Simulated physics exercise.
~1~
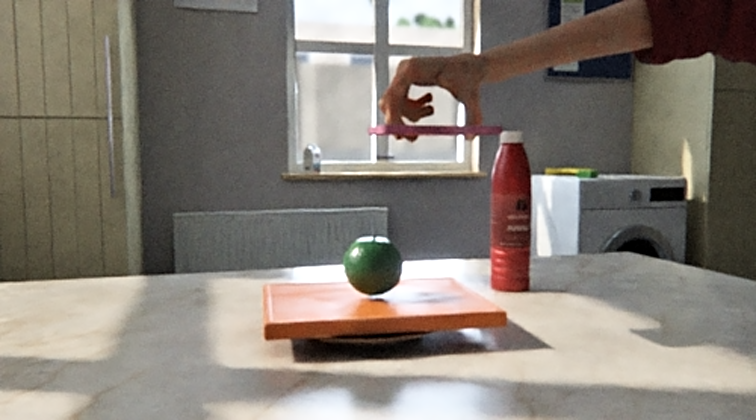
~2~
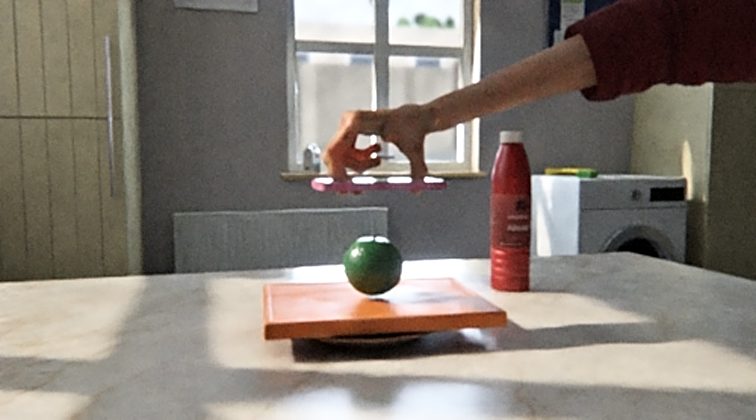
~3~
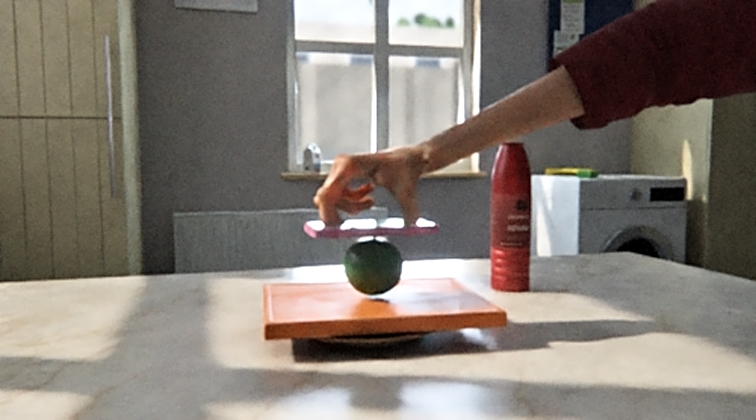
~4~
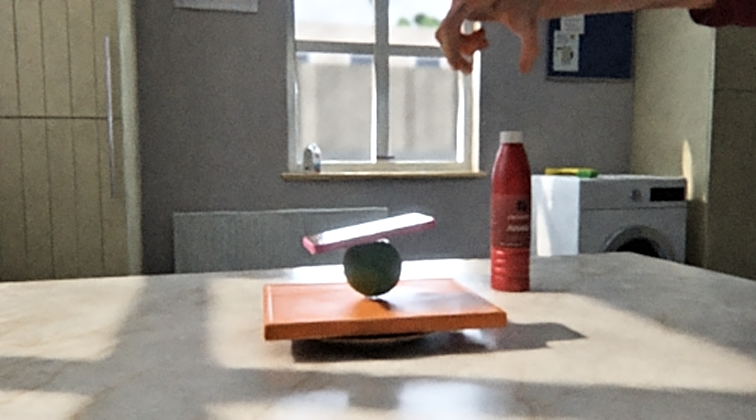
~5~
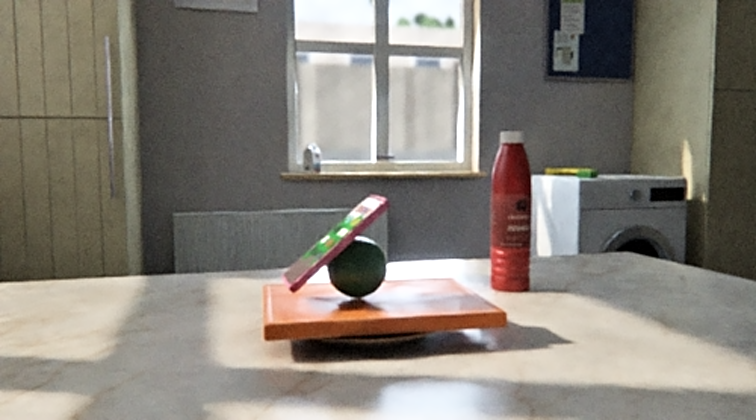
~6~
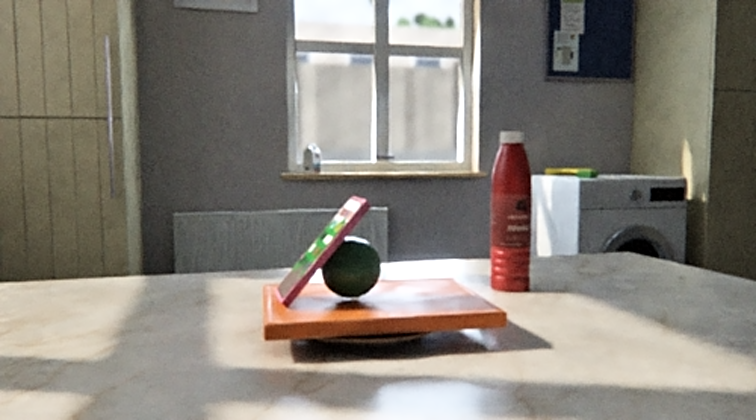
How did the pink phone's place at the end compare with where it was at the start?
At the start it was held in a hand high above the table, near the top of the red bottle. By the end it was lower and further left, propped at a steep slant against the left side of the green apple.
